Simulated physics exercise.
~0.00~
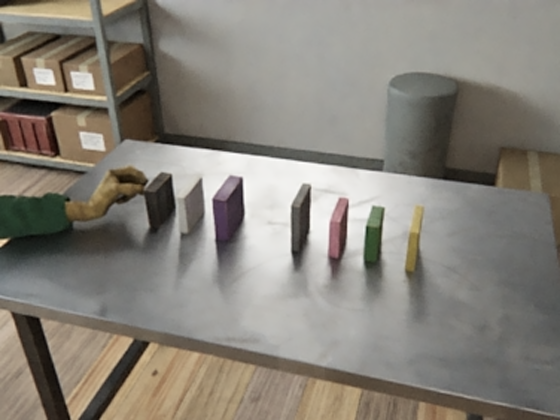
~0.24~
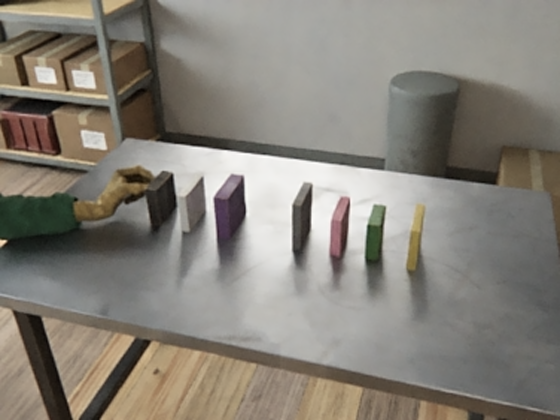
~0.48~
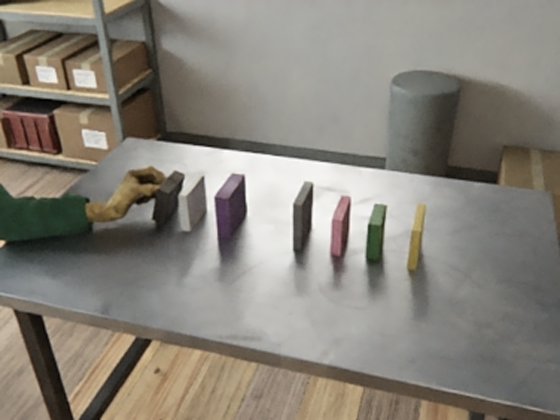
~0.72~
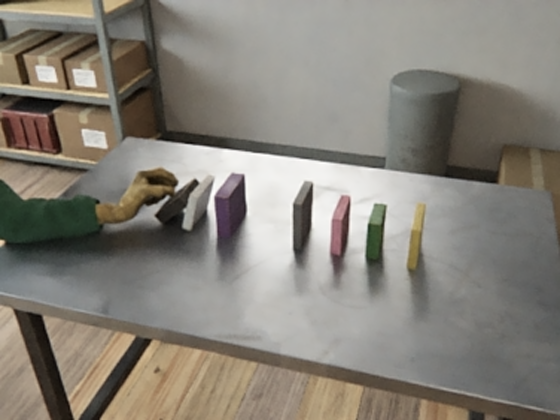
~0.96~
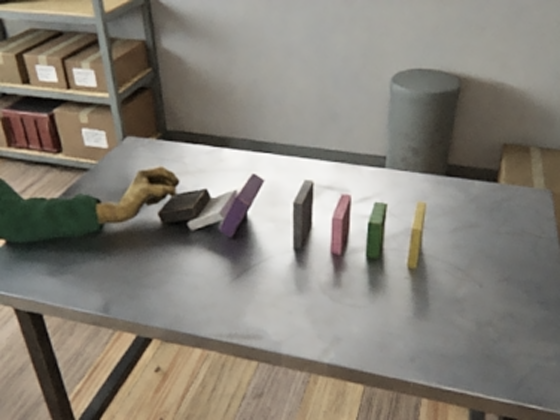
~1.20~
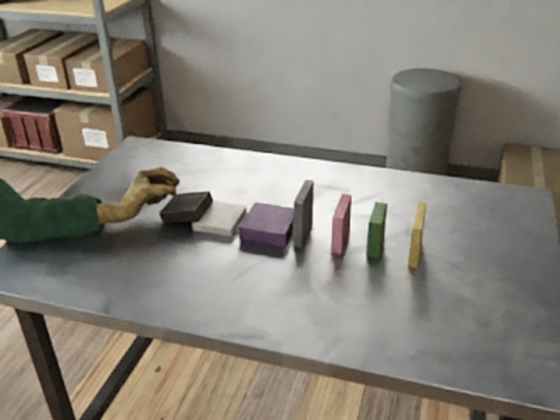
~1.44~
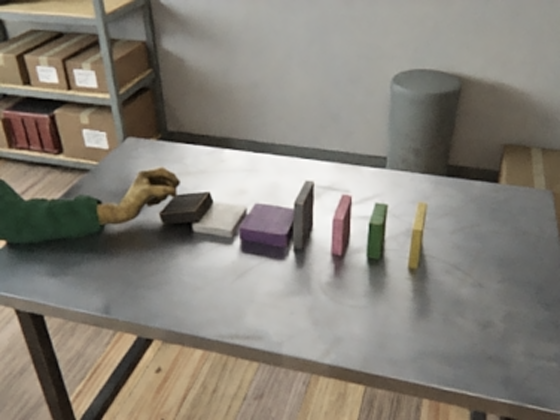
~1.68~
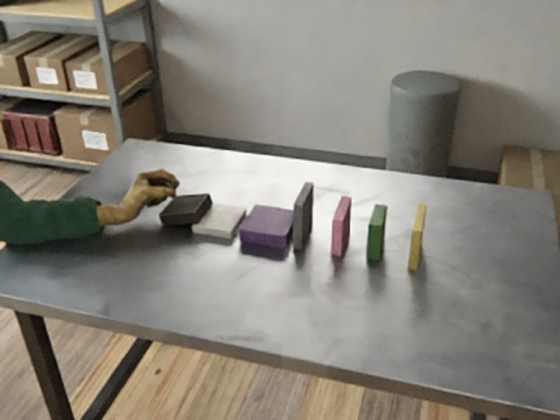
Black block tipped by a gloved hand toppling white and purple blocks rightward, the grey, pink, green and yellow boards staying upright.
